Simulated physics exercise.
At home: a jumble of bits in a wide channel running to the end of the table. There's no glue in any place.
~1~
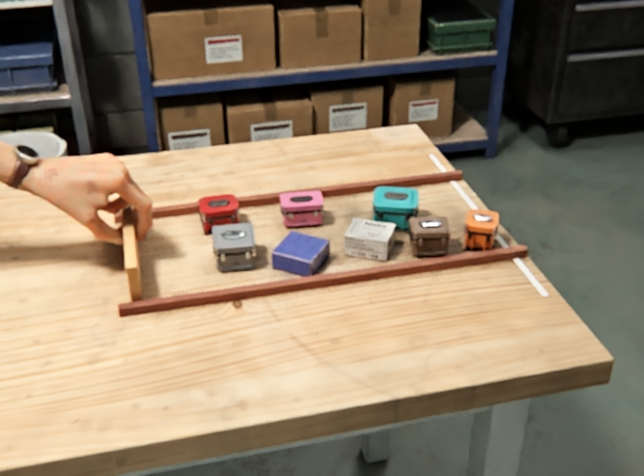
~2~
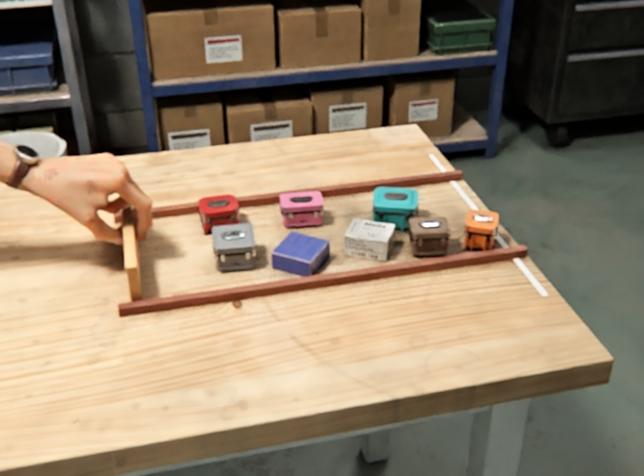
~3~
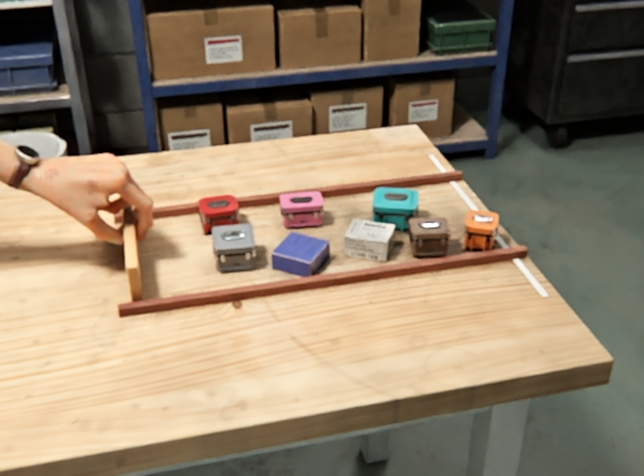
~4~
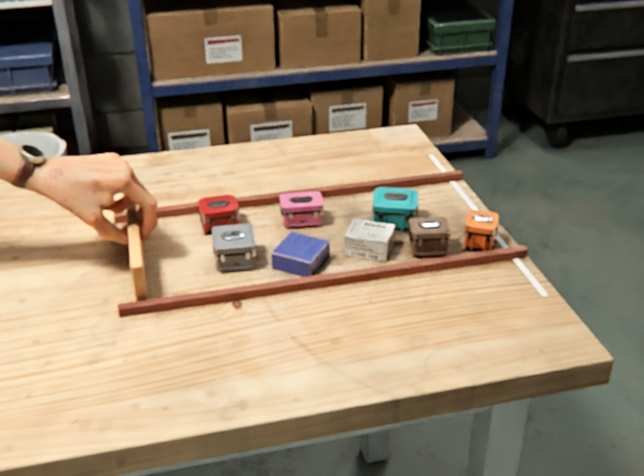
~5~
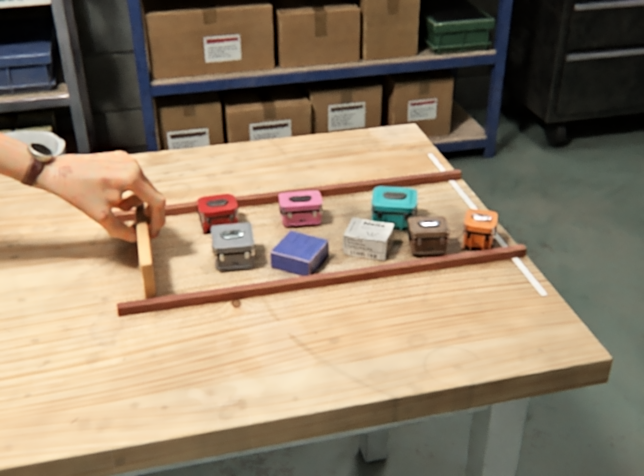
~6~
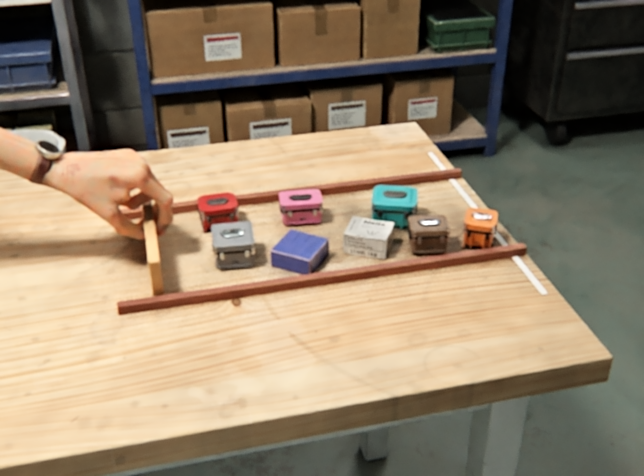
To begin with, a hand holds a small upright wooden board at the left of a channel between two reddish-brown strips on a table, with a jumble of small coloured cases and a blue block beyond it. The hand then slides the board a short way right, while the pieces stay in place.
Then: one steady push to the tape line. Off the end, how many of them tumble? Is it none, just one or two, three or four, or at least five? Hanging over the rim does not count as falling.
What falls is five pieces or more.
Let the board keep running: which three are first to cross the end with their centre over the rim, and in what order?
Sequence: Orange case, brown case, white box.
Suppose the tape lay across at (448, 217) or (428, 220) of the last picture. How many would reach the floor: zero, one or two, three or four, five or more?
First tape: More than four. Second tape: 3 or 4.
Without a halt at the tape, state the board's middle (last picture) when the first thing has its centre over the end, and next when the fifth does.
At the first moment about (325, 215), at the next about (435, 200).
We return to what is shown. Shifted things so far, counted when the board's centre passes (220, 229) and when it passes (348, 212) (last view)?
Counts: 2, 8.
Early on, none off yet; orange case at rest near (480, 229); brown case at rest near (428, 235); turquoise case at rest near (394, 207).
A while later, one off so far; orange case in the air; brown case leaning well over near (538, 235); turquoise case travelled well along near (463, 201).
Finally, the number that fall off is five or more; lost, red case, grey case, blue block, pink case, white box, turquoise case, brown case and orange case.
